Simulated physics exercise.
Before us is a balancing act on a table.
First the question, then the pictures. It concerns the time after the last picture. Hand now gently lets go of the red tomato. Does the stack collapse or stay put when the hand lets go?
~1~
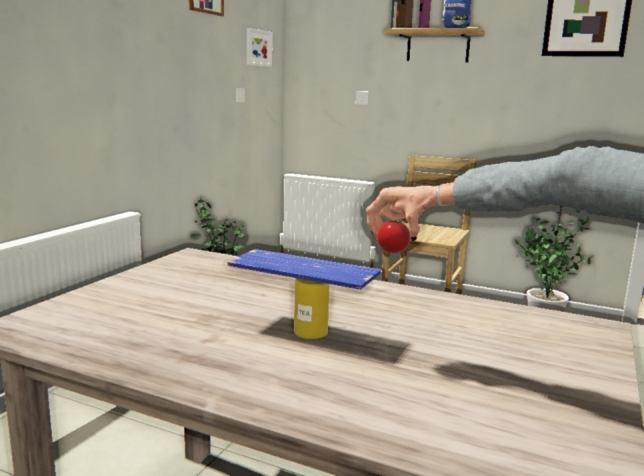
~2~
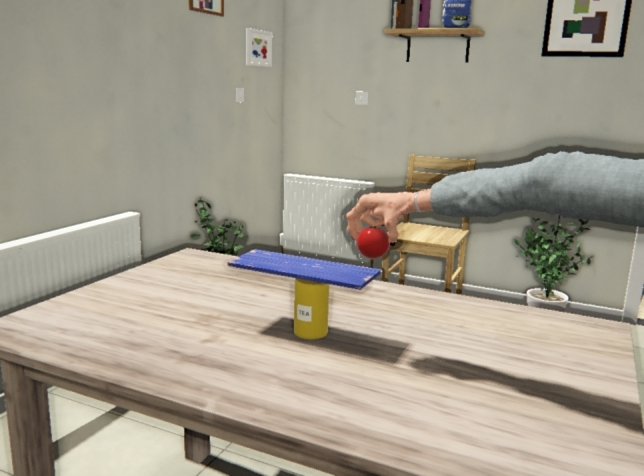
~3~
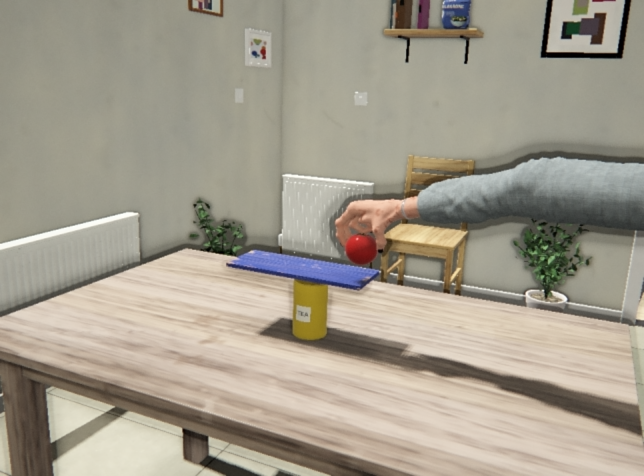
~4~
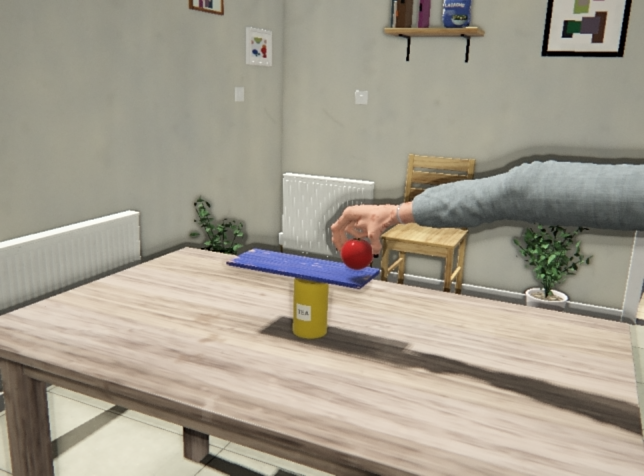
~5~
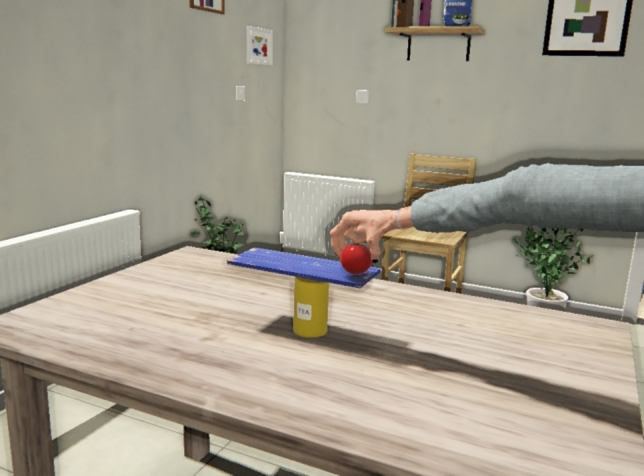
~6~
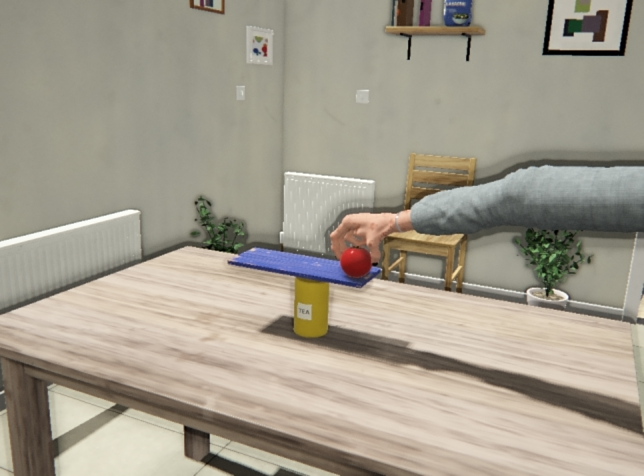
I expect success here.
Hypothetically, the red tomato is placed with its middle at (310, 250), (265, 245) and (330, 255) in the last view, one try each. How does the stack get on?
Outcomes in order: Stands, then falls, then stands.
Then, 0.20 s past the last view, nothing moves.
Then, 0.50 s past the last view, red tomato resting near (356, 262).
Finally, all 3 still in place. Final places as the last picture's camera would see them, red tomato near (356, 262). The stack stays up.
